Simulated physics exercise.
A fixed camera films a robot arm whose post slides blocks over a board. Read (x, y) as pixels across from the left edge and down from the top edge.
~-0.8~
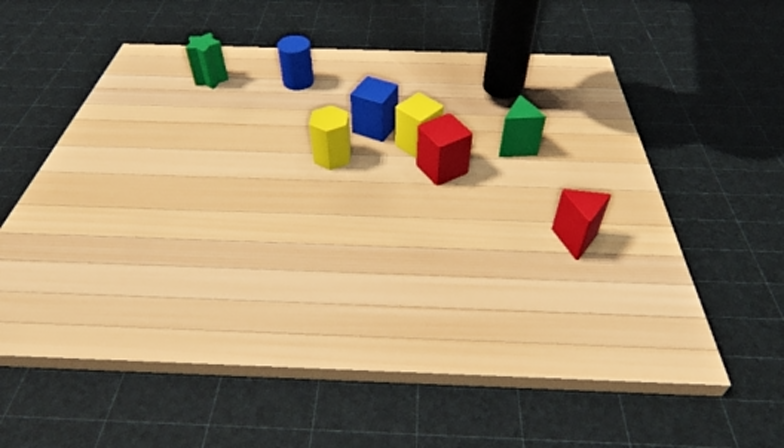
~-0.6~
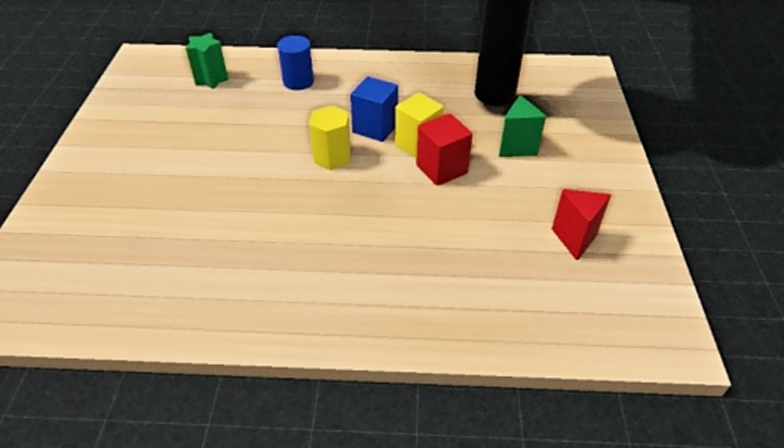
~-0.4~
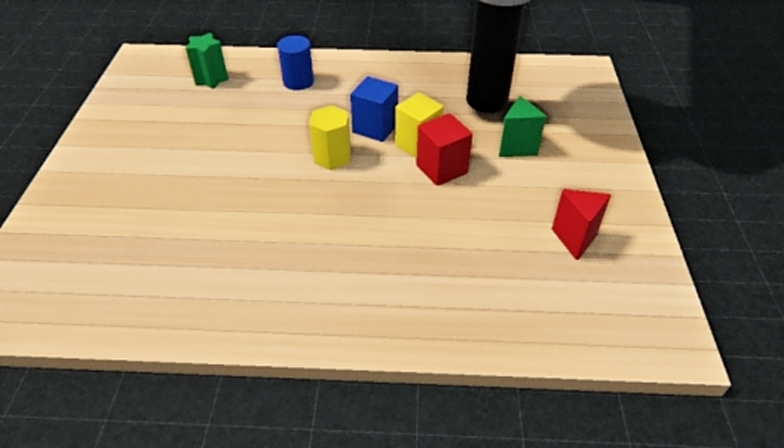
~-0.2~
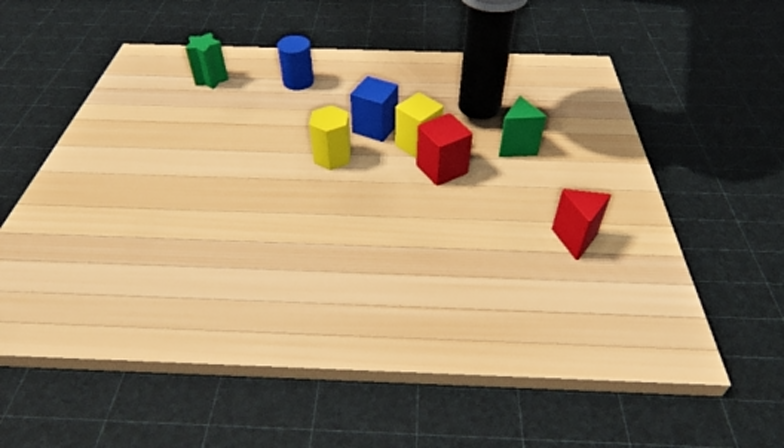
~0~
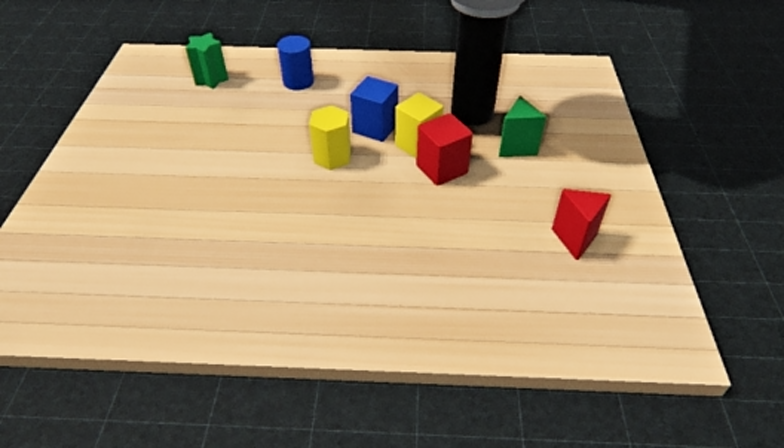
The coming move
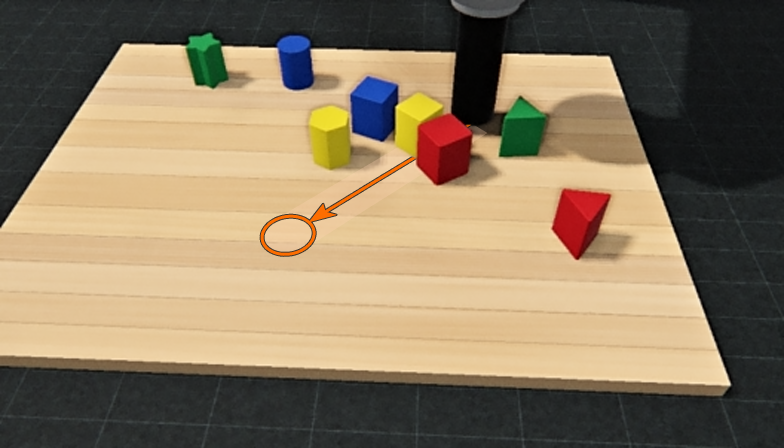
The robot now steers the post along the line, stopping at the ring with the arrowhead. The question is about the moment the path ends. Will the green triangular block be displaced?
No.
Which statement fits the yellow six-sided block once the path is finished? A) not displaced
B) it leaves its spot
Choice B: It leaves its spot.
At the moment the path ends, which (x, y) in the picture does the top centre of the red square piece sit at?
In the picture, that point is around (428, 153).
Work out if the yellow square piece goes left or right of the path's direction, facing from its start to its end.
Out to the right.
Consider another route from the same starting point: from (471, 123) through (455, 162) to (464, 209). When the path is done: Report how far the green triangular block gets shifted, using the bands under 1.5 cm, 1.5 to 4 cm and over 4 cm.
It will move less than 1.5 cm.
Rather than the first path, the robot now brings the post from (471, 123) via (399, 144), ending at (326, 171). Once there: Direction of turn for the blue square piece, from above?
Its spin: Clockwise.
The line goes from (471, 123) to (288, 235).
The first path, step by step. One third of the way, post (416, 146); yellow square piece (374, 118), turned 55° clockwise; red square piece (435, 147), turned 50° anticlockwise.
Two thirds of the way, post (355, 183); yellow six-sided block (299, 116), turned 60° clockwise; yellow square piece (314, 136), turned 110° clockwise; red square piece (428, 153), turned 95° anticlockwise.
At the end, post (286, 224); yellow six-sided block (298, 115), turned 65° clockwise; yellow square piece (303, 140), turned 135° clockwise; red square piece (428, 153), turned 95° anticlockwise; green triangular block unmoved.
